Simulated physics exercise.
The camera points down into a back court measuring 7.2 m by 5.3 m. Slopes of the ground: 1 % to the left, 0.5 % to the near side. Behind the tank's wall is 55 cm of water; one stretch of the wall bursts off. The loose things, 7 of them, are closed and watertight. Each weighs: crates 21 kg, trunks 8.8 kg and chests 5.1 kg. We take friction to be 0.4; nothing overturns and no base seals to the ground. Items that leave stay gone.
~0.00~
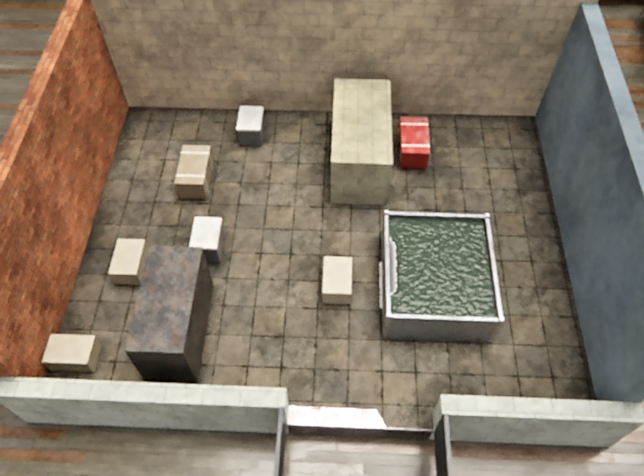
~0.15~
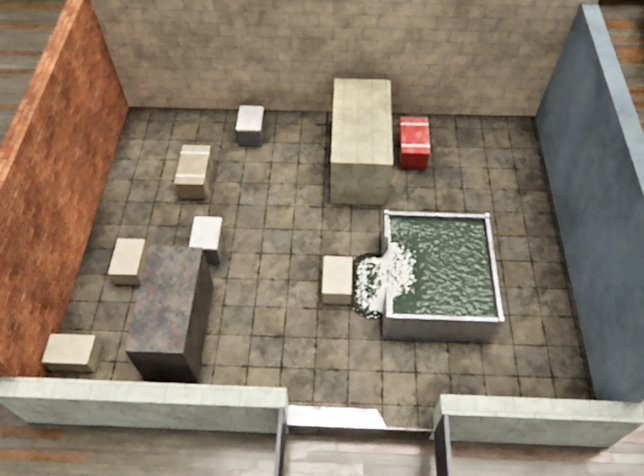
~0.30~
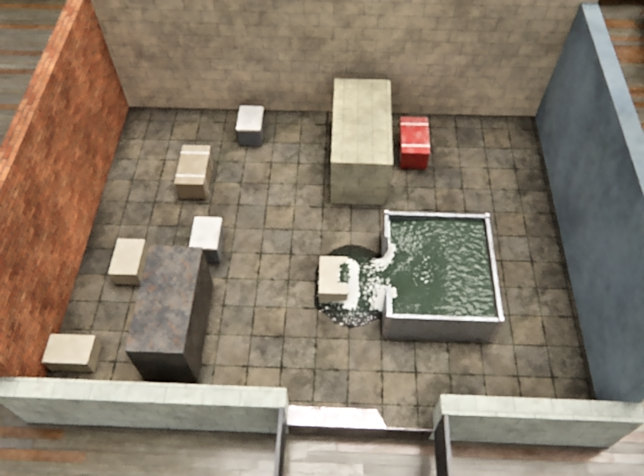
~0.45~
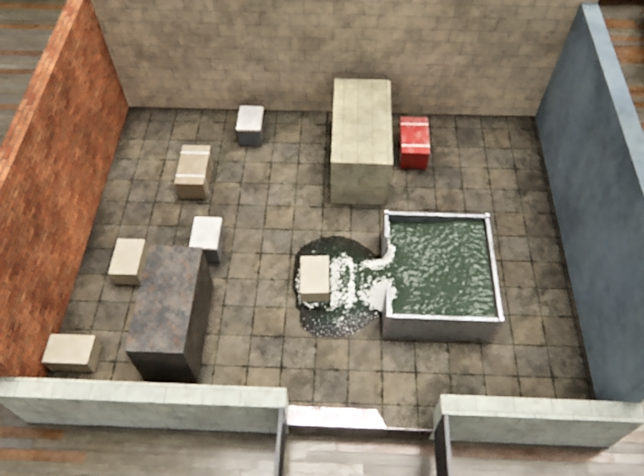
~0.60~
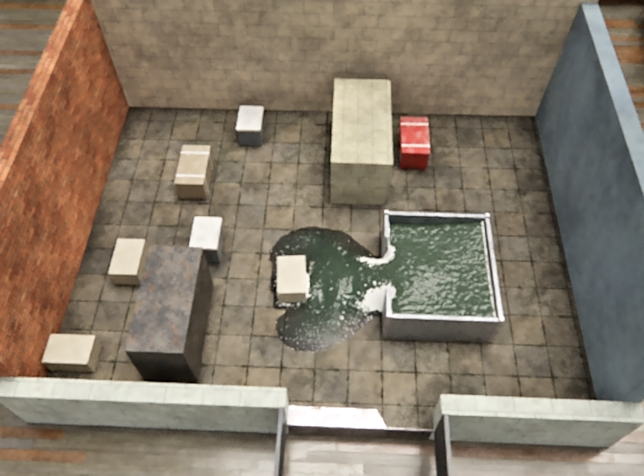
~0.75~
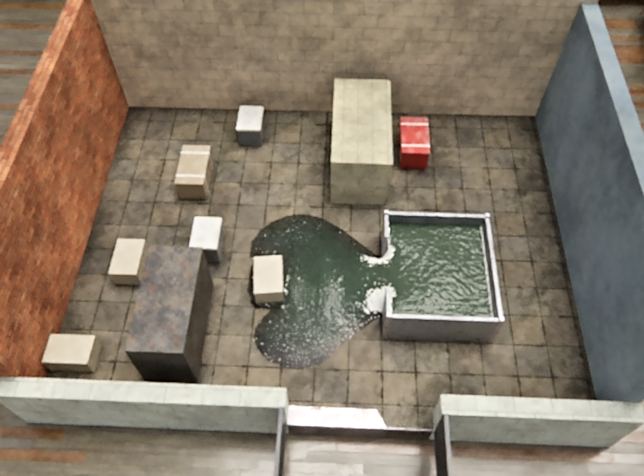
A walled stone court held a tank of green water and scattered boxes; the tank's left side burst open, and water poured across the floor, pushing one pale box left while the others stayed put.
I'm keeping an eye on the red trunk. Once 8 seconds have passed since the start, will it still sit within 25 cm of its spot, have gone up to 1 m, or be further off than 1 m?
It remains in place.
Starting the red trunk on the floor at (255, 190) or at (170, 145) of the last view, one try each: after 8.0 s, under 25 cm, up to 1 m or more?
Order of tries: It scoots a modest distance; it is flushed away.
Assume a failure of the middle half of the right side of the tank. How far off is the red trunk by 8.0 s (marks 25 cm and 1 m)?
In that case the red trunk ends far away.
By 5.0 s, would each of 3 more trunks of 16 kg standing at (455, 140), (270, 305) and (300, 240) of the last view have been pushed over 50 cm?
Lab note - in order: Below threshold / above threshold / above threshold.
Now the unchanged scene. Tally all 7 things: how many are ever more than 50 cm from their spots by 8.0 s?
4 in all.
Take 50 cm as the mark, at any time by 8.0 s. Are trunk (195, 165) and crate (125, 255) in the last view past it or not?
First one went too far, second one stayed inside.
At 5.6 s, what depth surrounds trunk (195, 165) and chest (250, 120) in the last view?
Around 7 cm and 4 cm.
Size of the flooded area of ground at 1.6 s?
My estimate is roughly 13 m2.
After 1.6 s the red trunk is near (415, 135), 0.0 m from its start, aground; 0 of 7 are out; 0 afloat.
After 3.6 s the red trunk is near (415, 135), 0.0 m from its start, aground; 0 of 7 are out; 2 afloat.
After 5.6 s the red trunk is near (415, 135), 0.0 m from its start, aground; 0 of 7 are out; 3 afloat.
After 8.0 s the red trunk is near (415, 135), 0.0 m from its start, aground; 0 of 7 are out; 3 afloat.
